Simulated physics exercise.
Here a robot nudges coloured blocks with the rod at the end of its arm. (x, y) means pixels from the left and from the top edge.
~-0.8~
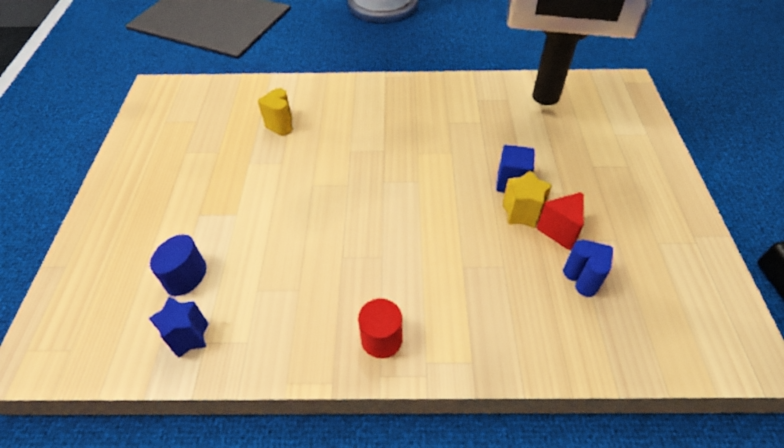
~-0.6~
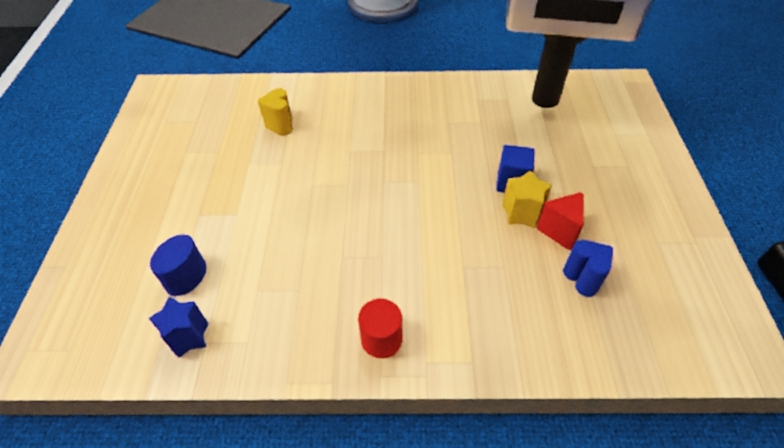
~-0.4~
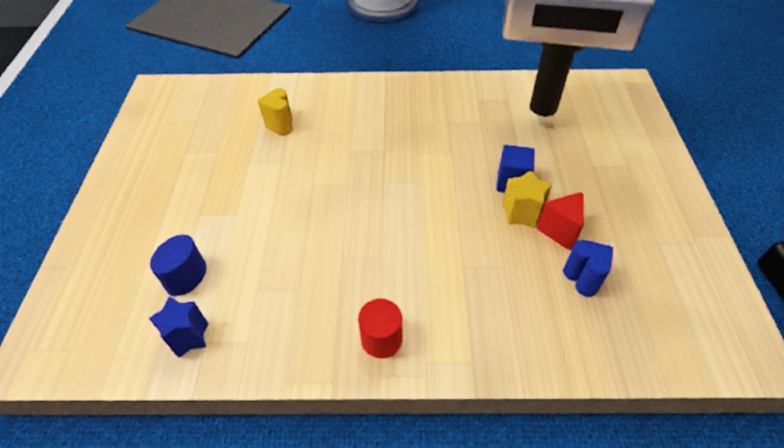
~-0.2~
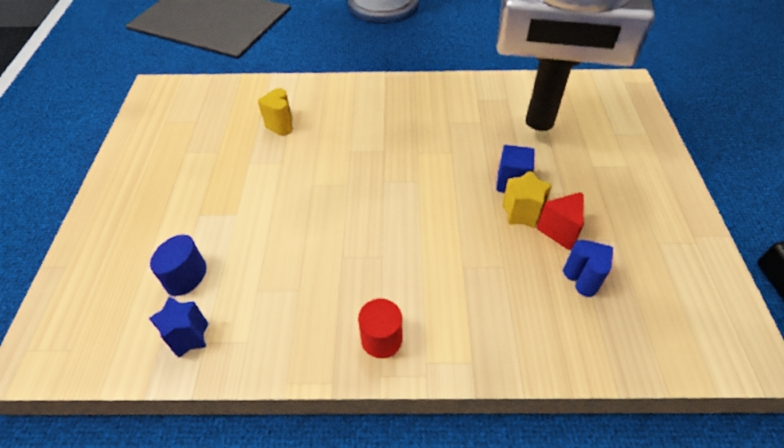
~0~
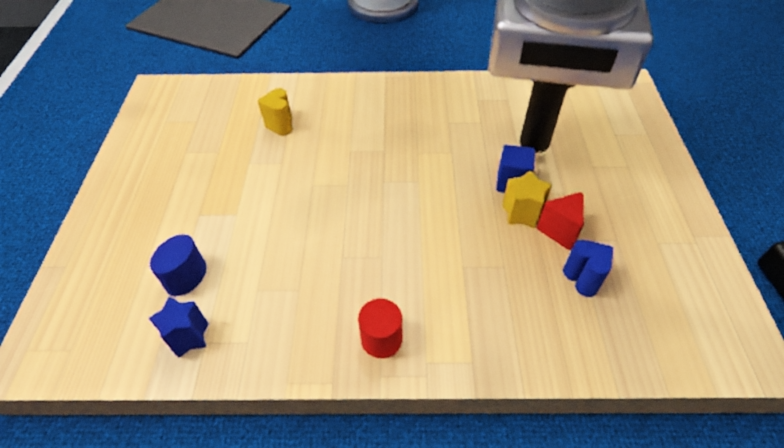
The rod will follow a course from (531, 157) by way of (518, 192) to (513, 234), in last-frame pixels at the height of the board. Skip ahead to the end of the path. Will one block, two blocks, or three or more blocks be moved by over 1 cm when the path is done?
Answer: Two blocks.
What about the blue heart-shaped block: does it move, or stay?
It's unmoved.
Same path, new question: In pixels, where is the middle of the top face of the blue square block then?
Roughly at (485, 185).
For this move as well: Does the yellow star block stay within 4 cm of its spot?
No
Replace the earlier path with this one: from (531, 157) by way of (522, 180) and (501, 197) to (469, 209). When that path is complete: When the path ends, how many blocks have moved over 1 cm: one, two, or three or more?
Once the path ends, two blocks will have shifted.
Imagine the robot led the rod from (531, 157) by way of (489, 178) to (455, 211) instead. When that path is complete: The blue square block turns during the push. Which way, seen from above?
Twists anticlockwise.
On the path given first. One third of the way, rod at (526, 166); blue square block at (506, 168), turned 30° clockwise; yellow star block at (524, 199), turned 40° anticlockwise.
Two thirds of the way, rod at (517, 192); blue square block at (488, 182), turned 80° clockwise; yellow star block at (520, 208), turned 60° anticlockwise.
At the end, rod at (516, 220); blue square block at (485, 185), turned 95° clockwise; yellow star block at (520, 236), turned 40° anticlockwise; red three-sided block unmoved; blue heart-shaped block unmoved.
